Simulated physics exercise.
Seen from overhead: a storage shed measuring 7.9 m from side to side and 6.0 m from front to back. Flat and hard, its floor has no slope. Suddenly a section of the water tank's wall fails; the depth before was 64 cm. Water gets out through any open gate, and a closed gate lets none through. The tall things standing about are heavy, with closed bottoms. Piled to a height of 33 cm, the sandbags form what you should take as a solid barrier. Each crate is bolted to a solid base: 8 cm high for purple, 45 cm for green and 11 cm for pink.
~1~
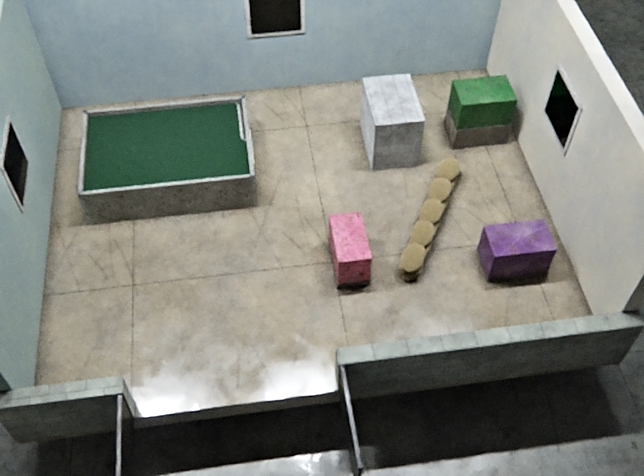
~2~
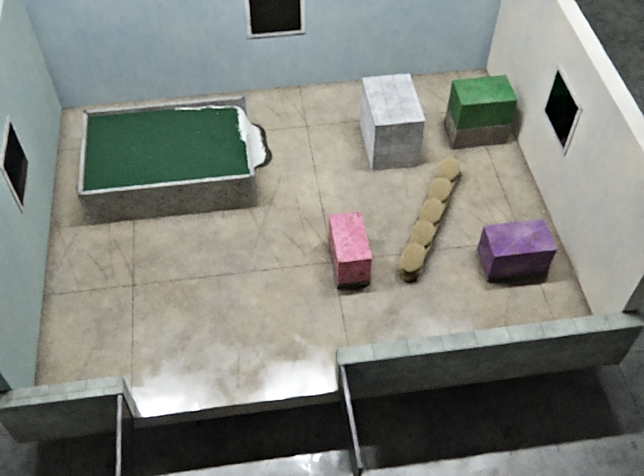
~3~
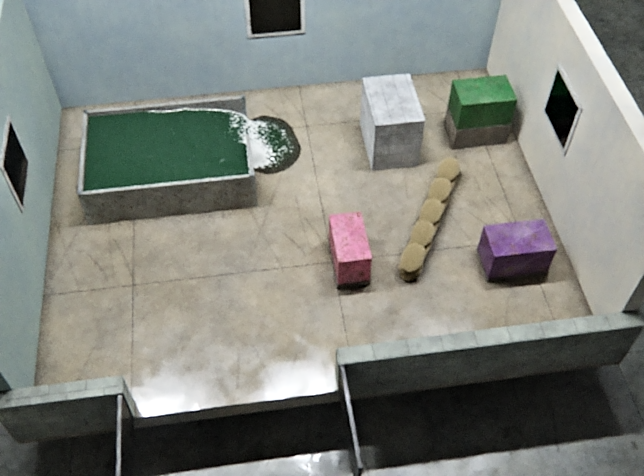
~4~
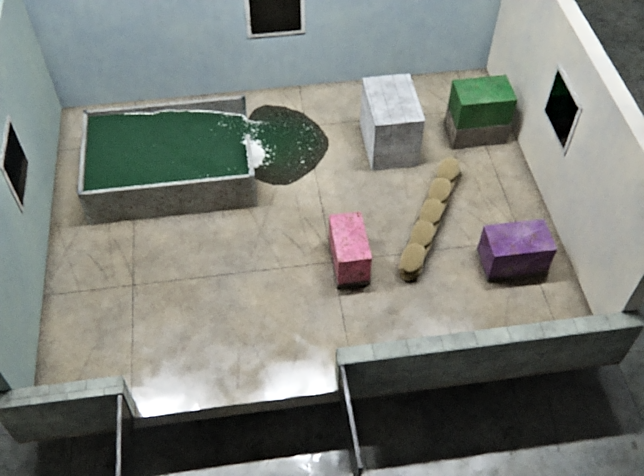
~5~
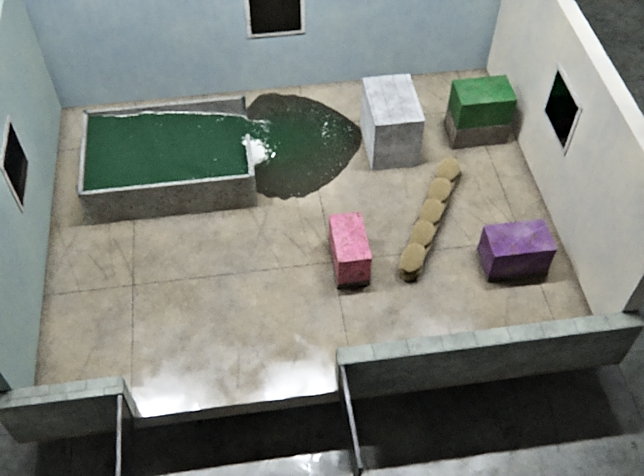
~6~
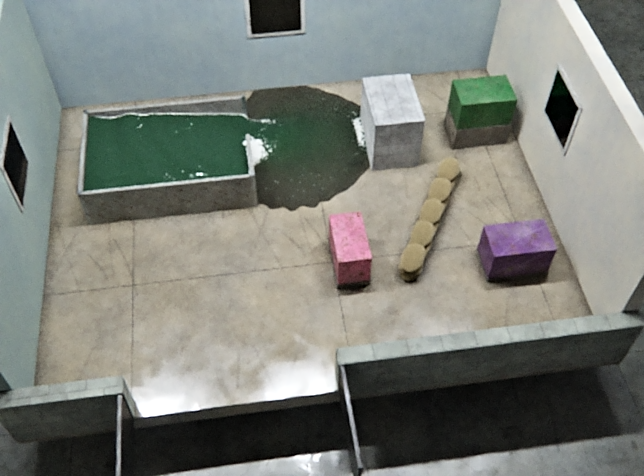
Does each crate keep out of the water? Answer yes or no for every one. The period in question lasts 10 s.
Purple crate: No, the water touches it. Green crate: Yes, it keeps out of it. Pink crate: No, the water touches it.
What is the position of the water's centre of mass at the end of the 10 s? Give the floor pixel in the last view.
At roughly (315, 187).
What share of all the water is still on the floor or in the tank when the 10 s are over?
Remaining: Roughly 98 %.
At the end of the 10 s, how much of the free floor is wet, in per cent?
Around 95 per cent.
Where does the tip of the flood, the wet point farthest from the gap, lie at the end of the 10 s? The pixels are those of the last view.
Around pixel (594, 341).
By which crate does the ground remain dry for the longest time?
It is the purple one.
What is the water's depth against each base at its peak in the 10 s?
Purple 12, green 25, pink 16, all in cm.
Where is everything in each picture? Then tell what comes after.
The first picture shows the water tank at (167, 146) is whole and still, 64 cm deep.
In the second picture, the front is at (262, 164), 0.5 m from the gap at (246, 136); 0.2 m2 of floor is under water; 64 cm left at the back of the water tank.
In the third picture, water pours out at (246, 138) and has run 0.8 m, to (295, 151); deepest outside 37 cm, 64 cm at the water tank's back.
In the fourth picture, water pours out at (246, 139) and has run 1.3 m, to (323, 148); deepest outside 36 cm, 64 cm at the water tank's back.
In the fifth picture, water pours out at (246, 139) and has run 1.9 m, to (353, 127); deepest outside 37 cm, 64 cm at the water tank's back.
In the sixth picture, water pours out at (246, 138) and has run 2.3 m, to (371, 118); deepest outside 37 cm, 64 cm at the water tank's back.
A moment later water covers 20 % of the floor and is deepest (34 cm) near (258, 139); purple plinth not reached, green plinth not reached, pink plinth not reached.
Soon after water covers 25 % of the floor and is deepest (32 cm) near (364, 143); purple plinth not reached, green plinth reached, pink plinth reached.
Next water covers 40 % of the floor and is deepest (31 cm) near (496, 108); purple plinth reached, green plinth reached, pink plinth reached.
Later on water covers 65 % of the floor and is deepest (22 cm) near (460, 119); purple plinth reached, green plinth reached, pink plinth reached.
At the end water covers 95 % of the floor and is deepest (14 cm) near (367, 81); highest at the purple plinth 12 cm, highest at the green plinth 25 cm, highest at the pink plinth 16 cm.
